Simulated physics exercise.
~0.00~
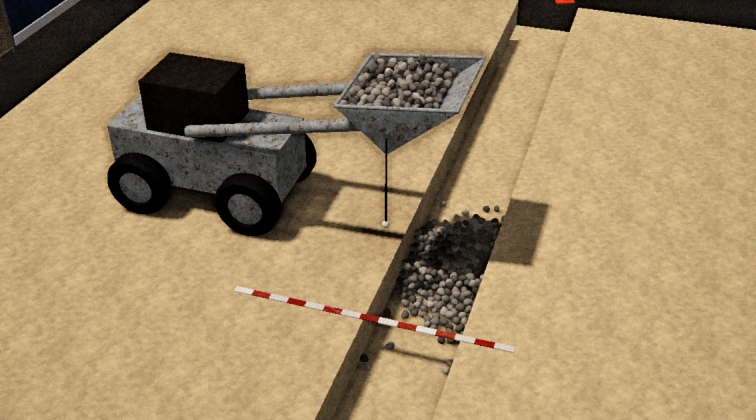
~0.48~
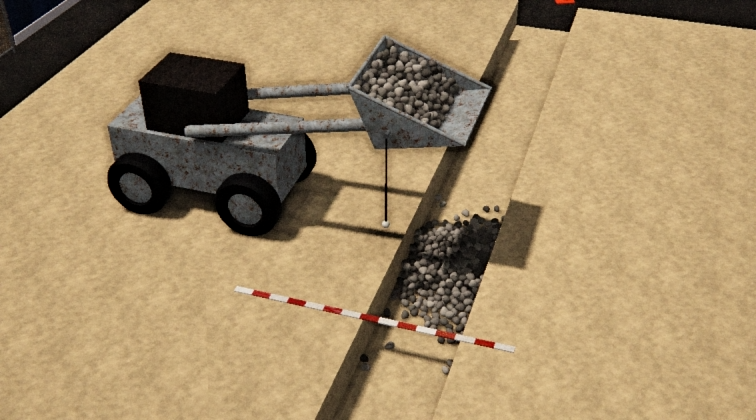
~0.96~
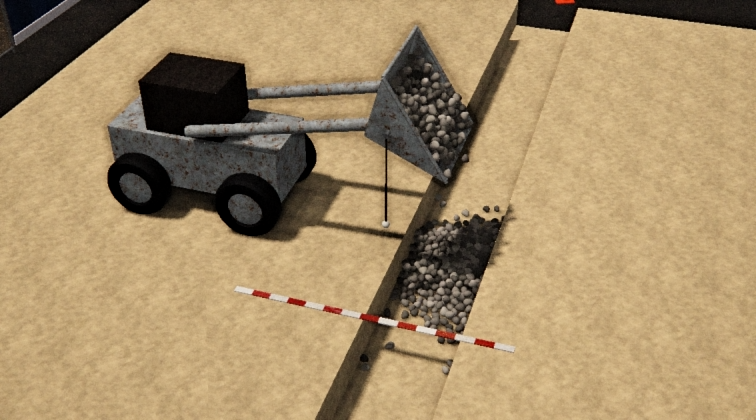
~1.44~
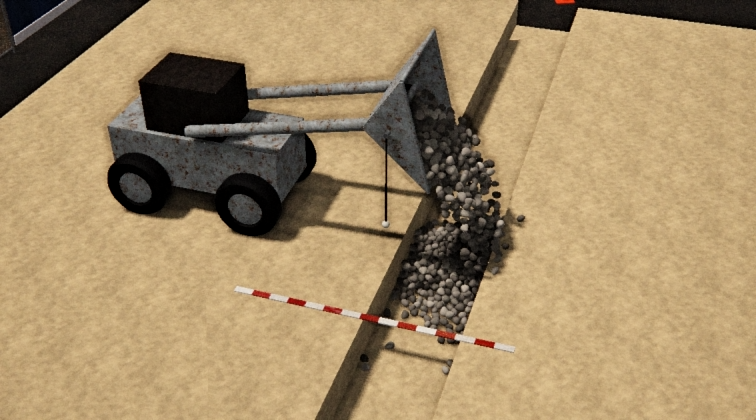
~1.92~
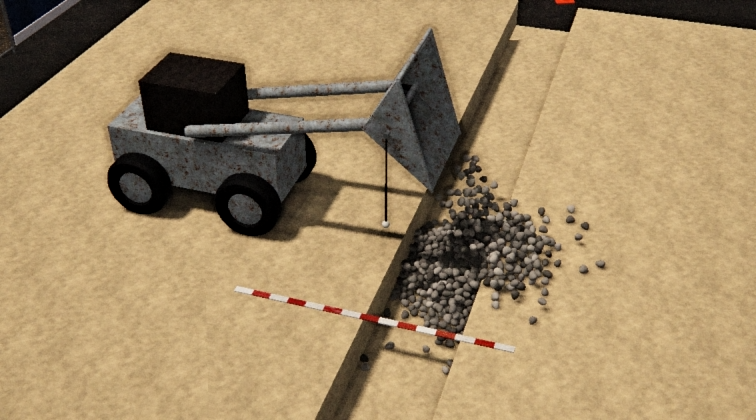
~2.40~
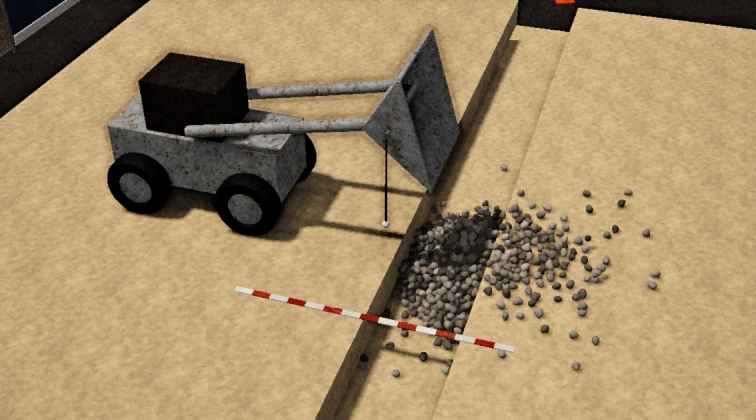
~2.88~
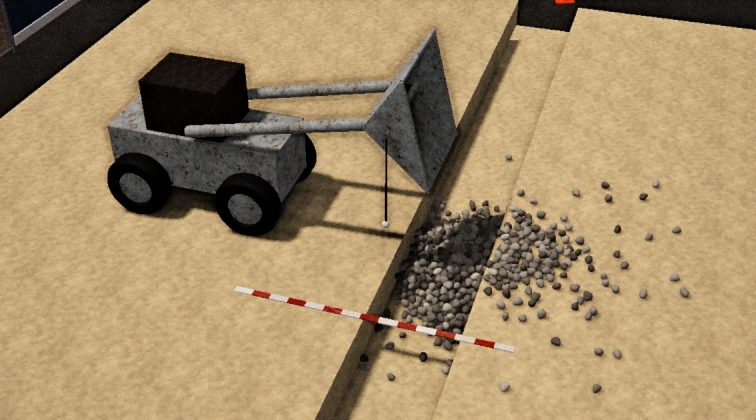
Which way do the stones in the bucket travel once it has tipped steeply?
They move down, pouring out of the bucket onto the heap in the trench, while some also spread to the right beyond it.
